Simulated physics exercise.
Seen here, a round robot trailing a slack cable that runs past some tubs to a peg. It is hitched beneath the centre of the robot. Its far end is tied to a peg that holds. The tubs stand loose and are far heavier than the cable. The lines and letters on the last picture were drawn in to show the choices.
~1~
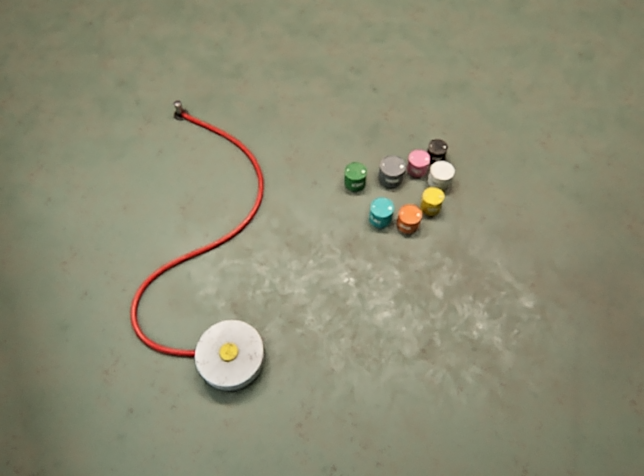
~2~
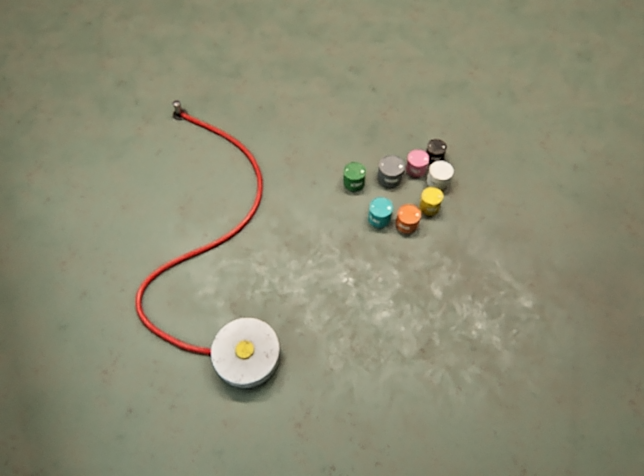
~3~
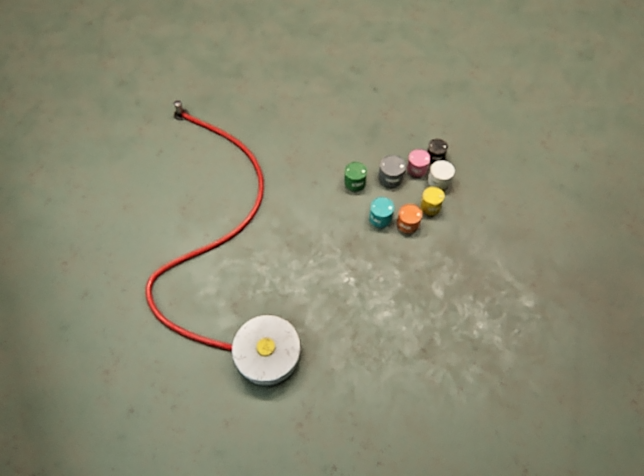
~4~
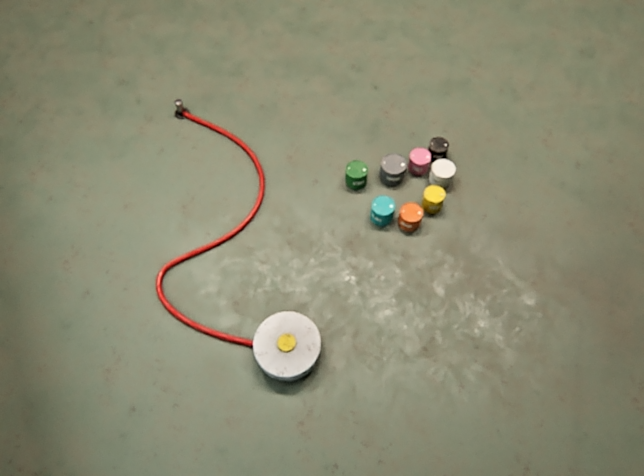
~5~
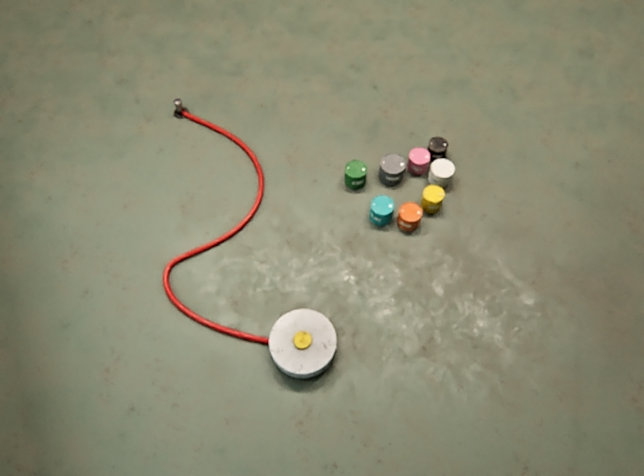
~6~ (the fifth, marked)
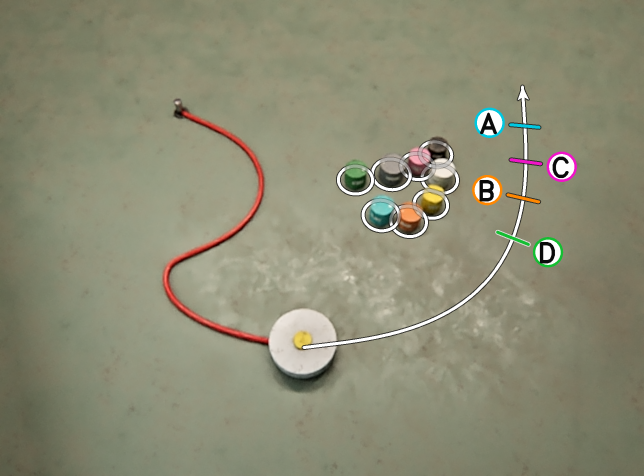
At first, a round white robot with a yellow centre sits at the lower left, joined by a curving red cord to a small peg above, with eight coloured tubs clustered at the upper right. The robot then slides a short way right, drawing the cord's lower bend along, while the tubs stay put.
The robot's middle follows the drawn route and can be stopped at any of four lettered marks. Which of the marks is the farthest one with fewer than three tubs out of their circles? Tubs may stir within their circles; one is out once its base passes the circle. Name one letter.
It should halt at C.
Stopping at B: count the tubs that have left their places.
The count is none.
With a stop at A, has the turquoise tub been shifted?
By then, yes.
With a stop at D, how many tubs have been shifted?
The count is none.
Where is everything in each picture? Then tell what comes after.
The first frame shows grey tub (392, 171); black tub (437, 152); orange tub (409, 219).
The second frame shows robot (247, 353); green tub (355, 177).
The third frame shows robot (267, 350); peg (179, 109).
The fourth frame shows robot (288, 346); pink tub (419, 162).
The fifth frame shows robot (303, 344); grey tub (392, 169); black tub (437, 150); orange tub (410, 217).
On the marked copy, A at (525, 126); B at (523, 198); C at (526, 162); D at (513, 238); the route from (304, 348) via (509, 248) to (523, 87).
Taking C. A third of the way, robot (435, 315).
Two thirds of the way, robot (514, 237).
When it is over, robot (529, 156); none over the rings.
As for the rest, A has three over the rings; B is within the limit but short; D is within the limit but short.
